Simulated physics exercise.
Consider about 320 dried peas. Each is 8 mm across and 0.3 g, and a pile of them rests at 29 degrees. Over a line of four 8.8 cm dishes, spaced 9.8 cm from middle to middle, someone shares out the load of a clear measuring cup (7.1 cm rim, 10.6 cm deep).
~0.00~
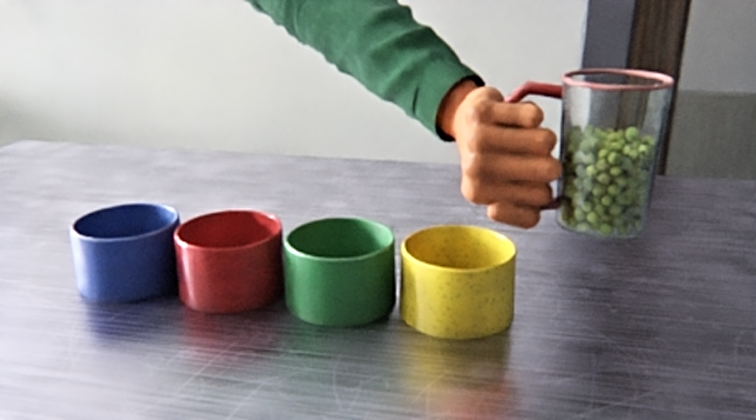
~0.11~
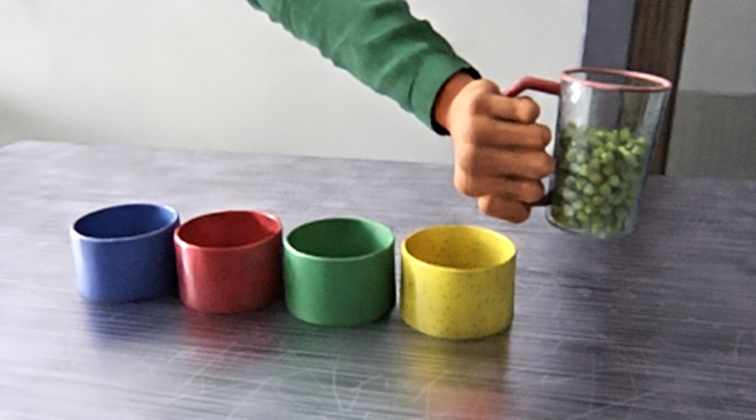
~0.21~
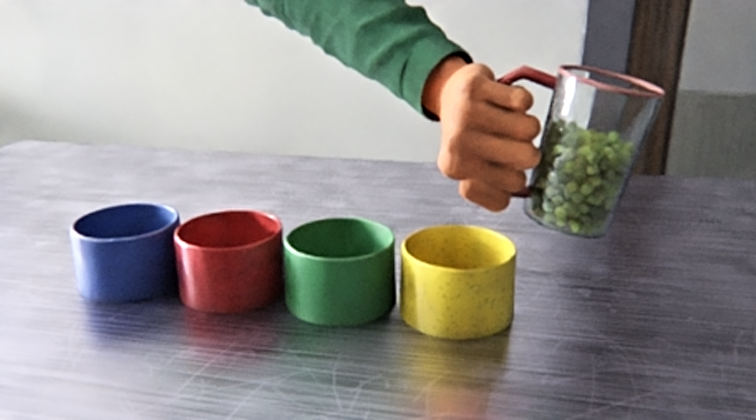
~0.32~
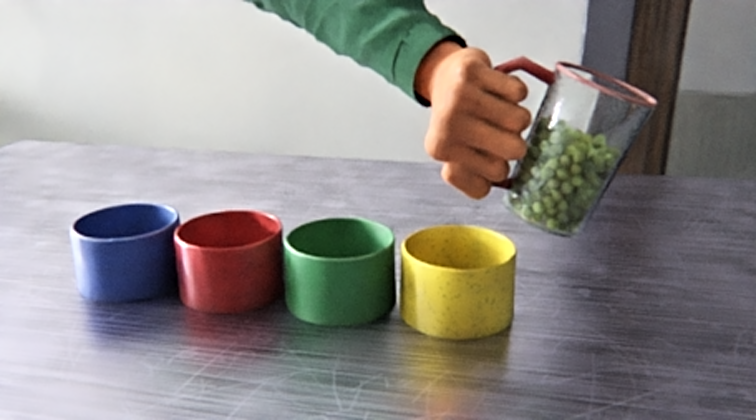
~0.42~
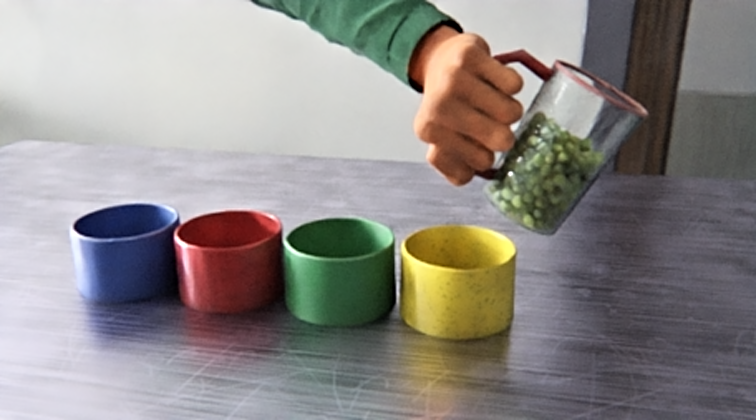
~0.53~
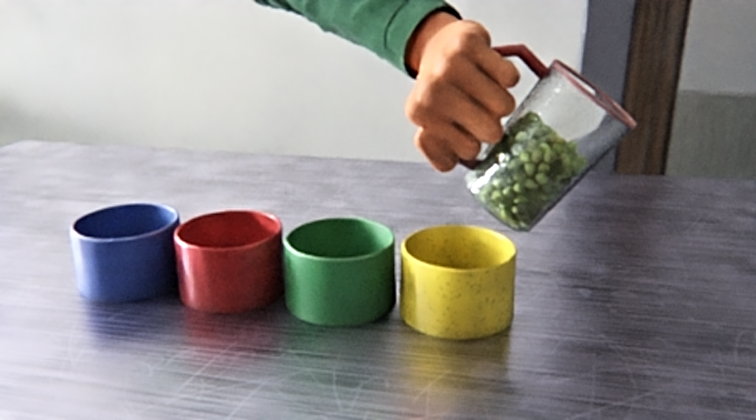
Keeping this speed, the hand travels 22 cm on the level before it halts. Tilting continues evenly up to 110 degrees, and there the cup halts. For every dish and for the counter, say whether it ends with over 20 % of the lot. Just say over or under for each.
Going through them: Red comes out under, blue comes out under, green comes out under, yellow comes out over, counter comes out under.
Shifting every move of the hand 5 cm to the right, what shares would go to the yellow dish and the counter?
In that case the yellow dish gets 30 and the counter 70.
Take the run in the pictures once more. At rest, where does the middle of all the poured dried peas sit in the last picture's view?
When it all comes to rest, the middle is near (456, 282).
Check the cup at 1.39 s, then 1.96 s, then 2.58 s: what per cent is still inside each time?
In turn: 100, 20, 0.
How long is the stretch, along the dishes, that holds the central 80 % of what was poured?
The stretch is around 5 cm long.
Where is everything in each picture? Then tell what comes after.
The first frame shows cup at (608, 153), tilt 0 degrees, lip at (671, 81), moved 0.0 cm; middle of the pieces at (604, 175); yellow dish at (458, 247); green dish at (340, 238); red dish at (229, 229); blue dish at (126, 221).
The second frame shows cup at (601, 153), tilt 4 degrees, lip at (669, 84), moved 0.4 cm; middle of the pieces at (596, 174).
The third frame shows cup at (587, 152), tilt 12 degrees, lip at (662, 93), moved 1.5 cm; middle of the pieces at (578, 173).
The fourth frame shows cup at (572, 152), tilt 20 degrees, lip at (654, 102), moved 2.5 cm; middle of the pieces at (561, 171).
The fifth frame shows cup at (558, 151), tilt 28 degrees, lip at (645, 112), moved 3.5 cm; middle of the pieces at (544, 169).
The sixth frame shows cup at (544, 150), tilt 36 degrees, lip at (633, 123), moved 4.5 cm; middle of the pieces at (528, 166); yellow dish at (458, 247); green dish at (340, 238); red dish at (229, 229); blue dish at (126, 221). Its pace works out near 75 degrees a second; the hand travels 10 cm a second.
Then, at 1.39 s, tilt 101 degrees; cup holds 100 %.
After 1.96 s, tilt 110 degrees; cup holds 20 %, yellow 75 %.
After 2.58 s, tilt 110 degrees; cup holds 0 %, yellow 100 %.
In the end, at 2.9 s, red 0 %, blue 0 %, green 0 %, yellow 100 %, counter 0 %.
